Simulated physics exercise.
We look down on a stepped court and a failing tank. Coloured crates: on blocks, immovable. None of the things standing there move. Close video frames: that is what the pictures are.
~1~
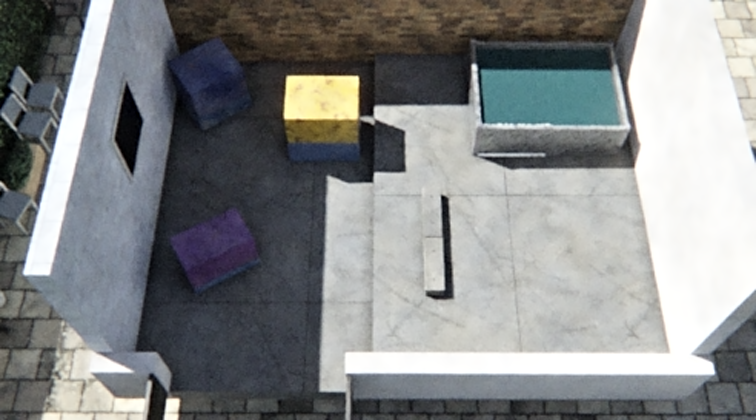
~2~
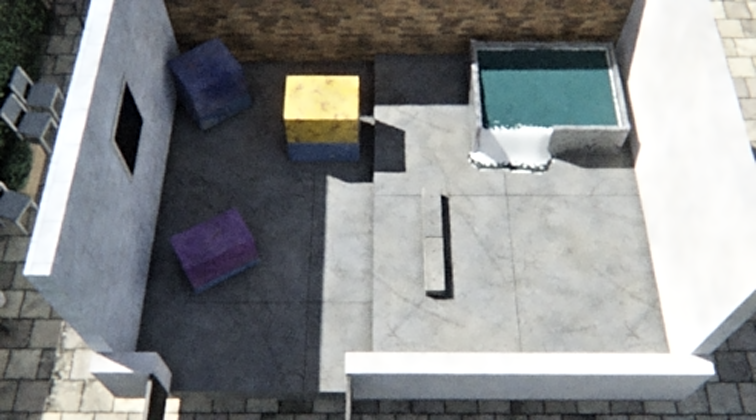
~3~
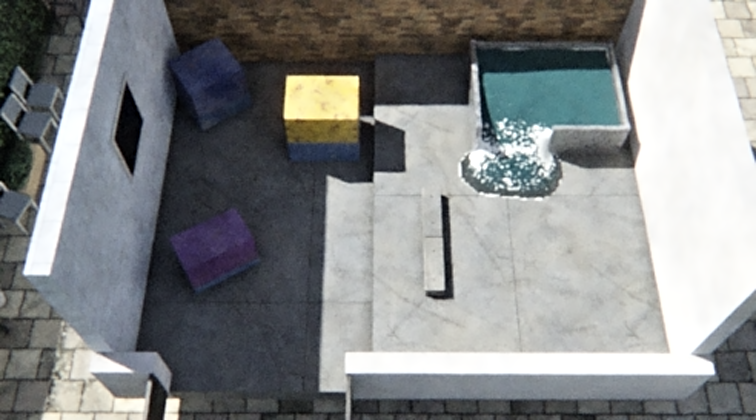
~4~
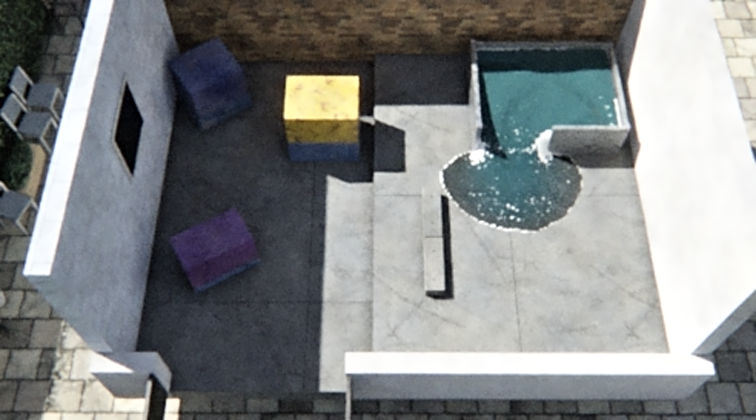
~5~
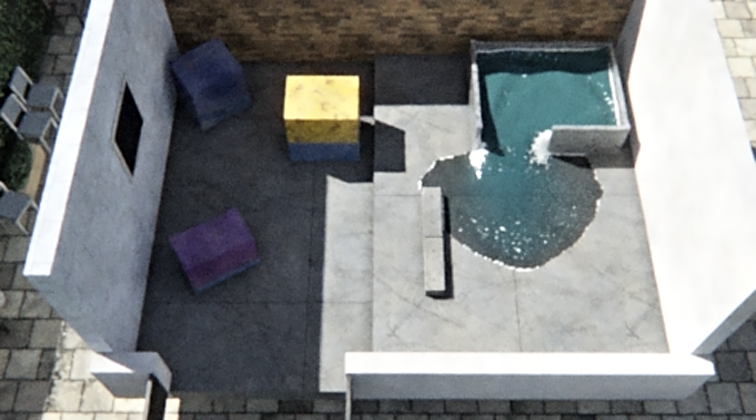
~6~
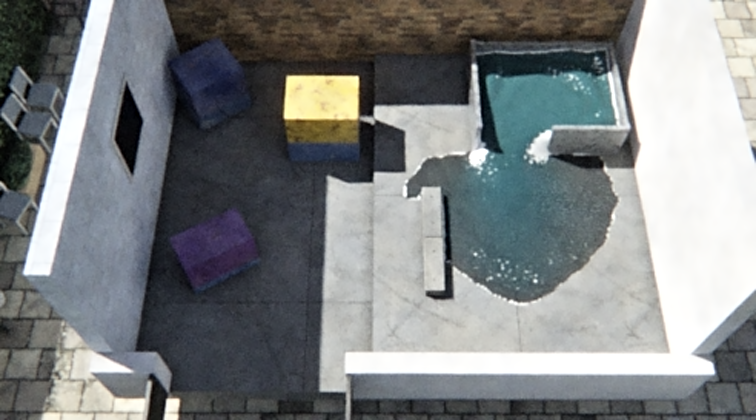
In a walled court with coloured crates, a tank of green water at the back right opened at its front, and water poured out, spreading in a widening pool across the pale floor around a low block.
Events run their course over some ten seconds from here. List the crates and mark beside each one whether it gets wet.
Blue crate - stays dry; yellow crate - stays dry; purple crate - stays dry.
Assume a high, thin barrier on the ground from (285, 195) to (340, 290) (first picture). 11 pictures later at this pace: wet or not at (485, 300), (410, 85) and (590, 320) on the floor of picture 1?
First inundated, then unwetted, then inundated.
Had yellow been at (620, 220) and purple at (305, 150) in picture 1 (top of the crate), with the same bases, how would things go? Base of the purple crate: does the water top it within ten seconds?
As for the purple one, it keeps clear.
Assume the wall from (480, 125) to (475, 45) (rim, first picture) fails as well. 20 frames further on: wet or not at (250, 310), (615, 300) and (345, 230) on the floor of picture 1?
Taking them in turn, I get sodden, then left untouched, then sodden.
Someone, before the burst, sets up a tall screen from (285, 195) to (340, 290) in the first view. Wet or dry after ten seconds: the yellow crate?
Note - yellow crate: Not flooded.
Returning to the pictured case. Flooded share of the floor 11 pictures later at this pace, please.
That should be about 35 %.
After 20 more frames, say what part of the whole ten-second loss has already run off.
About 5 per cent.
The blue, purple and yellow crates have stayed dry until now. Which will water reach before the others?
Answer: The yellow one.
A moment on, water covers 30 % of the floor; the blue crate not reached, the yellow crate not reached, the purple crate not reached.
Next, water covers 35 % of the floor; the blue crate not reached, the yellow crate water round its plinth, the purple crate not reached.
Then, water covers 50 % of the floor; the blue crate not reached, the yellow crate water round its plinth, the purple crate water round its plinth.
Later, water covers 70 % of the floor; the blue crate water round its plinth, the yellow crate water round its plinth, the purple crate water round its plinth.
In the end, water covers 85 % of the floor; the blue crate stayed above the water, the yellow crate stayed above the water, the purple crate stayed above the water.
